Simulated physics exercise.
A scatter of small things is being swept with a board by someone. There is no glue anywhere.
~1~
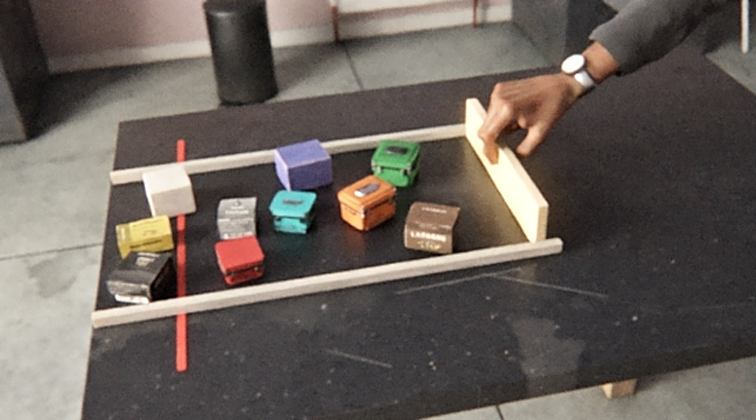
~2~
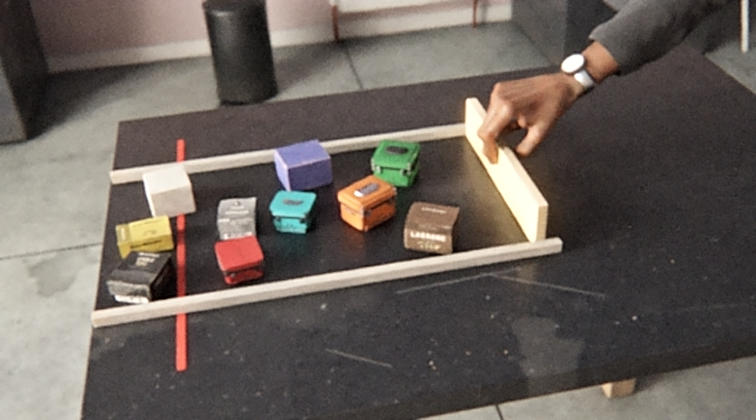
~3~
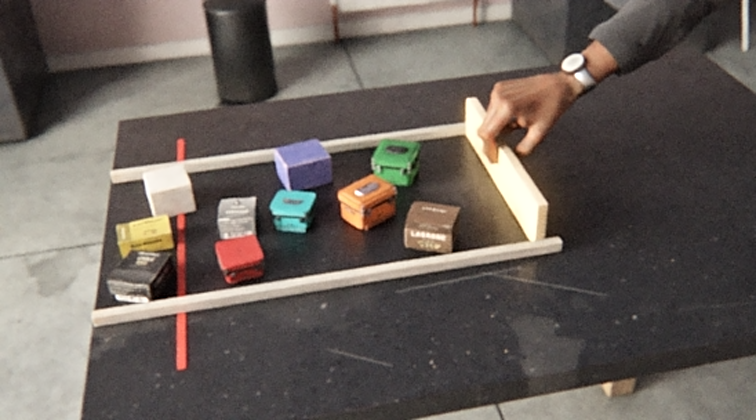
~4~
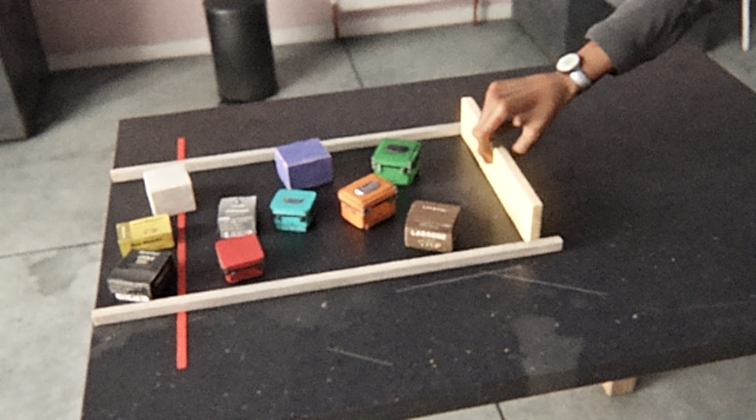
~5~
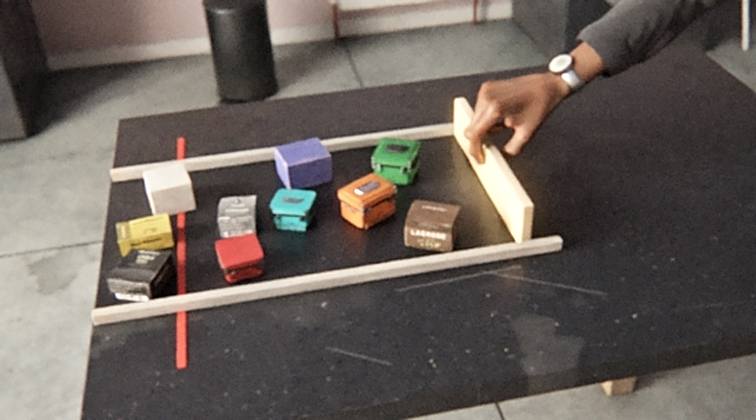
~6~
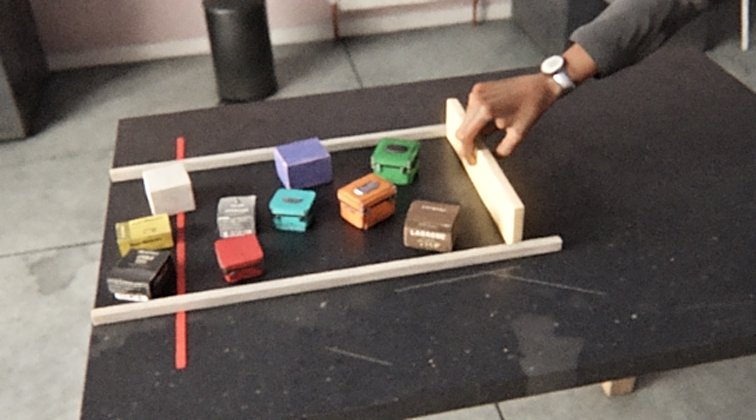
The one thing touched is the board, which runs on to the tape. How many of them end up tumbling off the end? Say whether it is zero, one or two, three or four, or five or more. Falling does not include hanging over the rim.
Falling ones: Three or four.
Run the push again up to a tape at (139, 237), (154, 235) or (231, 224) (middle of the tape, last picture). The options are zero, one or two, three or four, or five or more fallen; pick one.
Lab note - count at each of the three spots: Five or over; 5 or more; 1 or 2.
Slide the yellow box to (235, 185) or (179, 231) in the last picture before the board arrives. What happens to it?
One place after the other: It keeps its spot; it ends up falling.
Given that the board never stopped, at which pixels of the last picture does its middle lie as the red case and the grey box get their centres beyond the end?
First it's close to (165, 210), next close to (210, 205).
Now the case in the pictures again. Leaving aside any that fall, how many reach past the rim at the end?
Looks like 3 of them.
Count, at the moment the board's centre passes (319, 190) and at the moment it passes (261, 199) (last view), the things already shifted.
One spot: 6. Other spot: 8.
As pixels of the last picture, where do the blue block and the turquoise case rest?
You'll find the first one at (158, 175) and the second at (110, 230).
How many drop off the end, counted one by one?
A count of exactly 3.
Soon after, none off yet; black box at rest near (141, 275); yellow box at rest near (145, 235); white block at rest near (169, 190).
Then, none off yet; black box at rest near (141, 275); yellow box moved a little near (125, 238); white block at rest near (169, 190).
At rest, the number that fall off is three or four; fallen, grey box, yellow box and black box.
